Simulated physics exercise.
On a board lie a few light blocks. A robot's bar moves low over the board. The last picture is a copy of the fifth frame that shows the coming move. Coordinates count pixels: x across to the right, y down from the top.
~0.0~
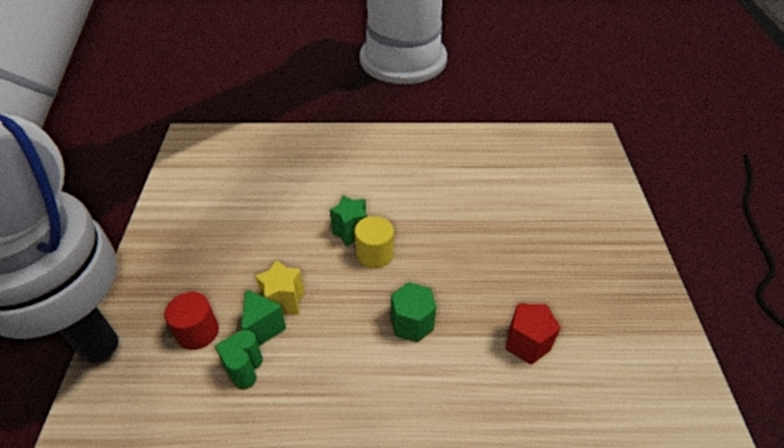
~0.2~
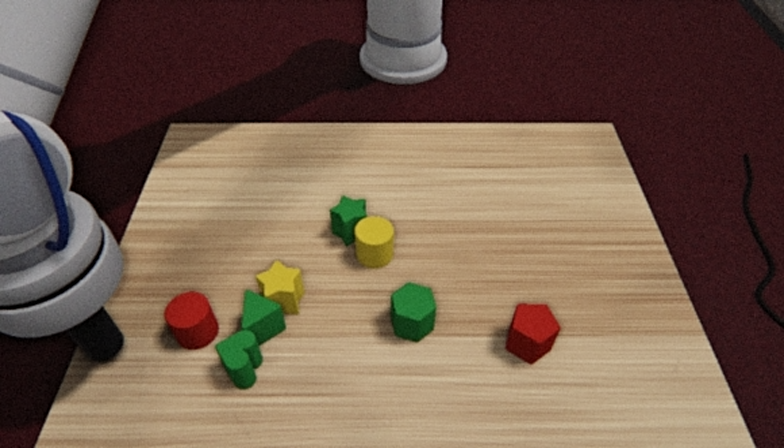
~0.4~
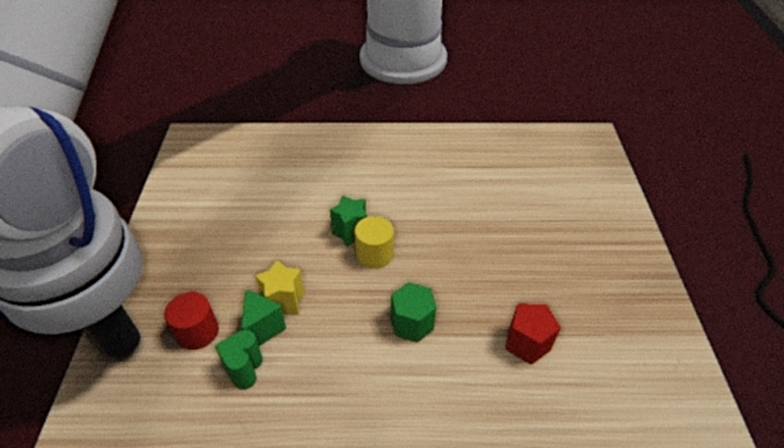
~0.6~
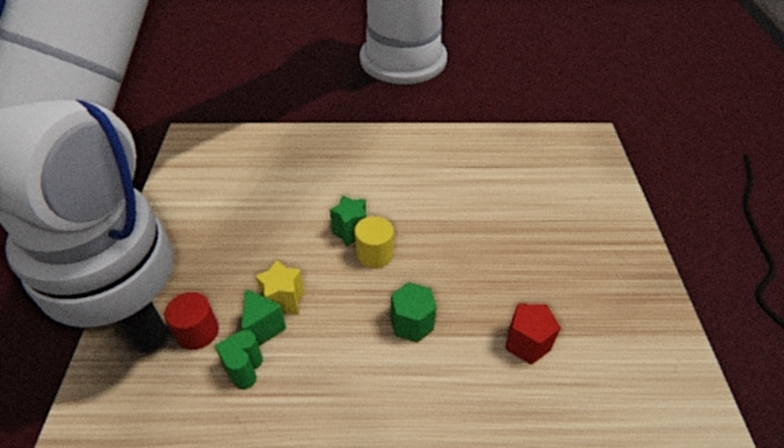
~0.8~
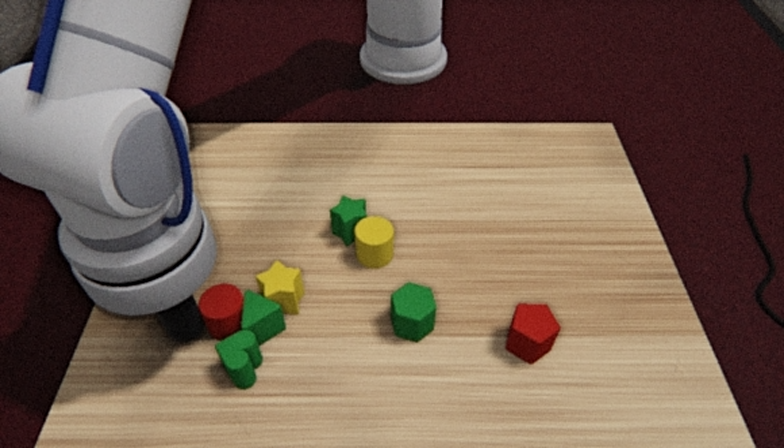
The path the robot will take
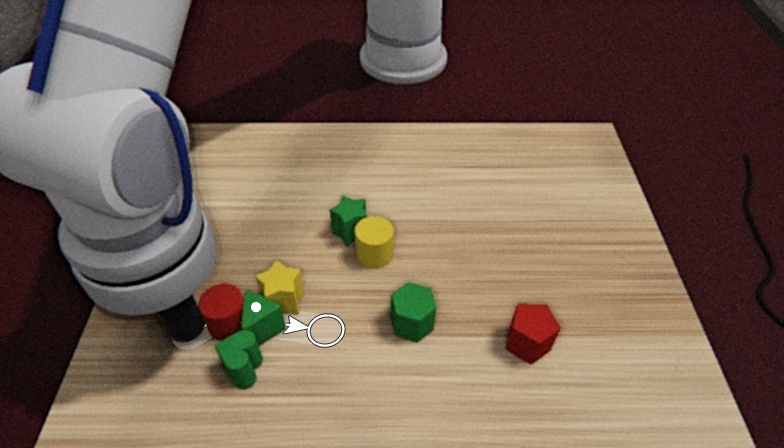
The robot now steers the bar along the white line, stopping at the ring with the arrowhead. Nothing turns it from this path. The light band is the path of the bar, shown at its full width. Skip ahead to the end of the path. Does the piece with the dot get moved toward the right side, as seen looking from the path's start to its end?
My answer is yes.
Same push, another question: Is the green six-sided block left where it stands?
Going by the path, yes.
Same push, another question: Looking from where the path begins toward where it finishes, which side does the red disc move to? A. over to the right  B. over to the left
Correct choice: B.
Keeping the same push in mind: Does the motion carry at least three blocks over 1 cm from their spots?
I believe so.
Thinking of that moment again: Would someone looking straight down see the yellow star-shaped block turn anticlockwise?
I'd say yes.
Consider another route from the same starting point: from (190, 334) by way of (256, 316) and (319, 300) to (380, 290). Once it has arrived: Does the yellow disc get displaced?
The answer is yes.
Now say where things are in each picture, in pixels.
Bar's lower end at (100, 346); red disc at (186, 309); green heart at (236, 348); green triangular piece at (256, 307); yellow star-shaped block at (278, 278); green six-sided block at (414, 300), in the first frame.
Bar at (105, 345); blocks still, in the second frame.
Bar at (122, 342); blocks still, in the third frame.
Bar at (150, 337); blocks still, in the fourth frame.
Bar at (187, 327); red disc at (220, 300); green heart at (236, 348); green triangular piece at (256, 307); yellow star-shaped block at (278, 278); green six-sided block at (414, 300), in the fifth frame.
Drawn move, from (190, 334) by way of (236, 318) and (281, 324) to (326, 330); the dot is on the green triangular piece.
On the path given first. One third of the way, bar at (235, 312); red disc at (269, 288); green triangular piece at (288, 311), turned 70° clockwise; yellow star-shaped block at (309, 268), turned 40° anticlockwise.
Two thirds of the way, bar at (280, 318); red disc at (313, 285); green triangular piece at (310, 321), turned 90° clockwise; yellow star-shaped block at (338, 254), turned 60° anticlockwise.
At the end, bar at (325, 324); red disc at (344, 279); green heart still; green triangular piece at (350, 336), turned 115° clockwise; yellow star-shaped block at (344, 249), turned 65° anticlockwise; green six-sided block still.
